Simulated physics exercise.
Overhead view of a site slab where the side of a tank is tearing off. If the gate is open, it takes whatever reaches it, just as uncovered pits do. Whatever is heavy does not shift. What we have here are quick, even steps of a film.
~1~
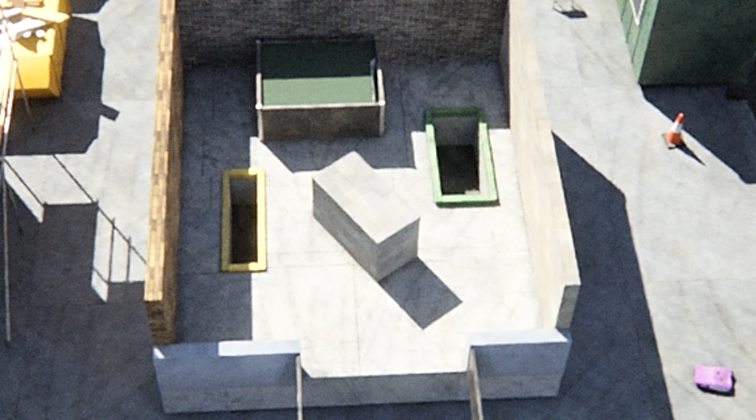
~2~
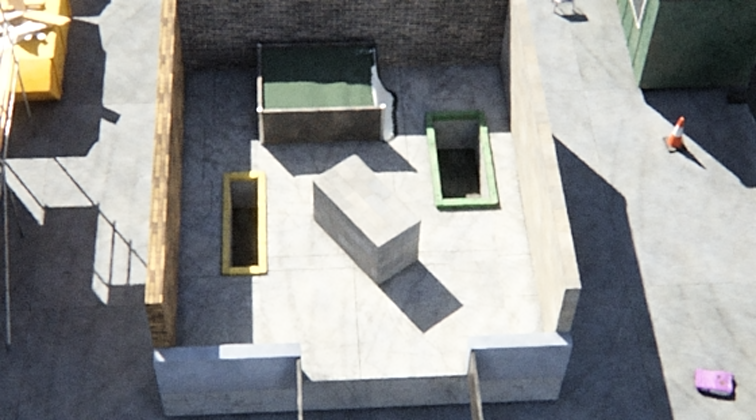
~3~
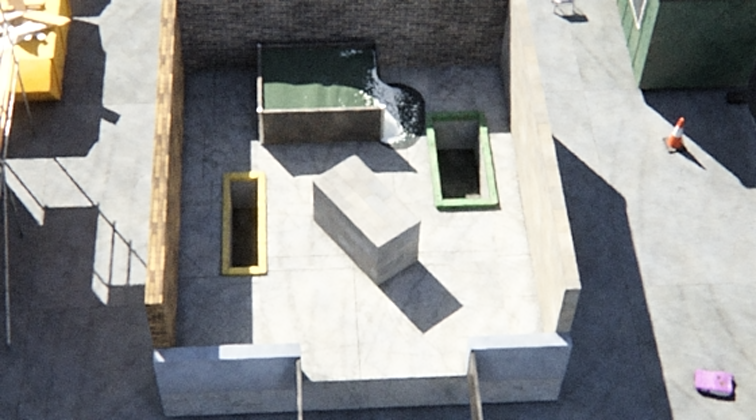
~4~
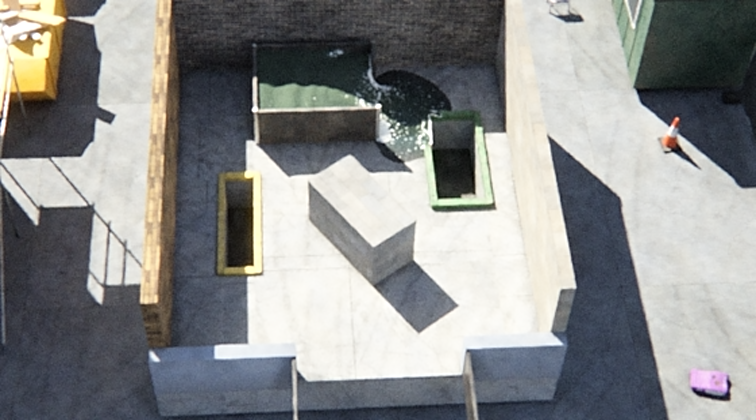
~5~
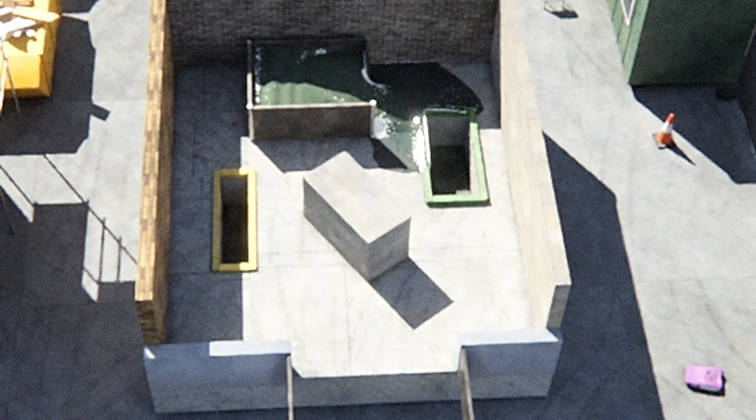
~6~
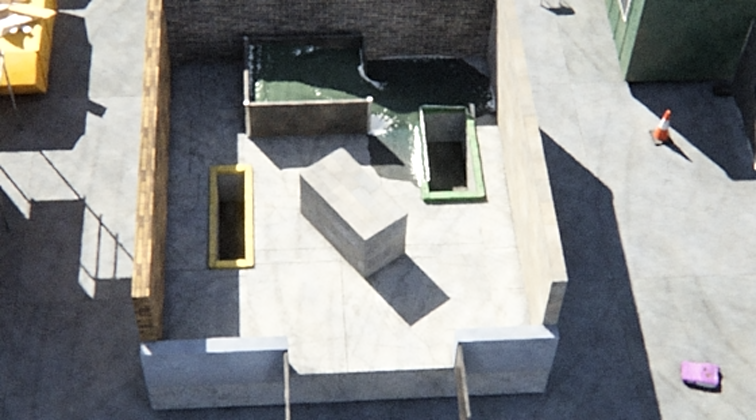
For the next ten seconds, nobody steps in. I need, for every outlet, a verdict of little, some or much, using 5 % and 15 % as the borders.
Verdicts: Gate, some; green pit, much; yellow pit, little.
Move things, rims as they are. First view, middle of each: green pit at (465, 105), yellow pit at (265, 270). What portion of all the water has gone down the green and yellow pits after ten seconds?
The green pit ends up with 50 per cent, the yellow pit with 0 per cent.
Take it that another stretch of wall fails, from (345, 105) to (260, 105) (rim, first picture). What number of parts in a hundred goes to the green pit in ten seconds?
Green 0 %.
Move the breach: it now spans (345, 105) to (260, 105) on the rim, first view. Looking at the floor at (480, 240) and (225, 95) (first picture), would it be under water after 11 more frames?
Well, the first place ends up drenched, and the second one left untouched.
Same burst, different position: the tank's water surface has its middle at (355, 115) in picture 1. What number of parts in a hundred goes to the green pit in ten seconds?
Green: About 65 %.
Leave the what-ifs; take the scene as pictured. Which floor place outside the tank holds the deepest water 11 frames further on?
My pick is (484, 94).
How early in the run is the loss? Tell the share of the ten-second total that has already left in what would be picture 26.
Result, approximate: 65 per cent.
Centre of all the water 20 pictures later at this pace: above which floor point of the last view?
I'd point to (375, 121).
A moment on, water covers 20 % of the floor; the gate 0 %, the green pit 10 %, the yellow pit 0 %.
Next, water covers 25 % of the floor; the gate 0 %, the green pit 19 %, the yellow pit 0 %.
Then, water covers 35 % of the floor; the gate 0 %, the green pit 26 %, the yellow pit 0 %.
Later, water covers 50 % of the floor; the gate 3 %, the green pit 32 %, the yellow pit 0 %.
In the end, water covers 75 % of the floor; the gate 10 %, the green pit 33 %, the yellow pit 0 %.
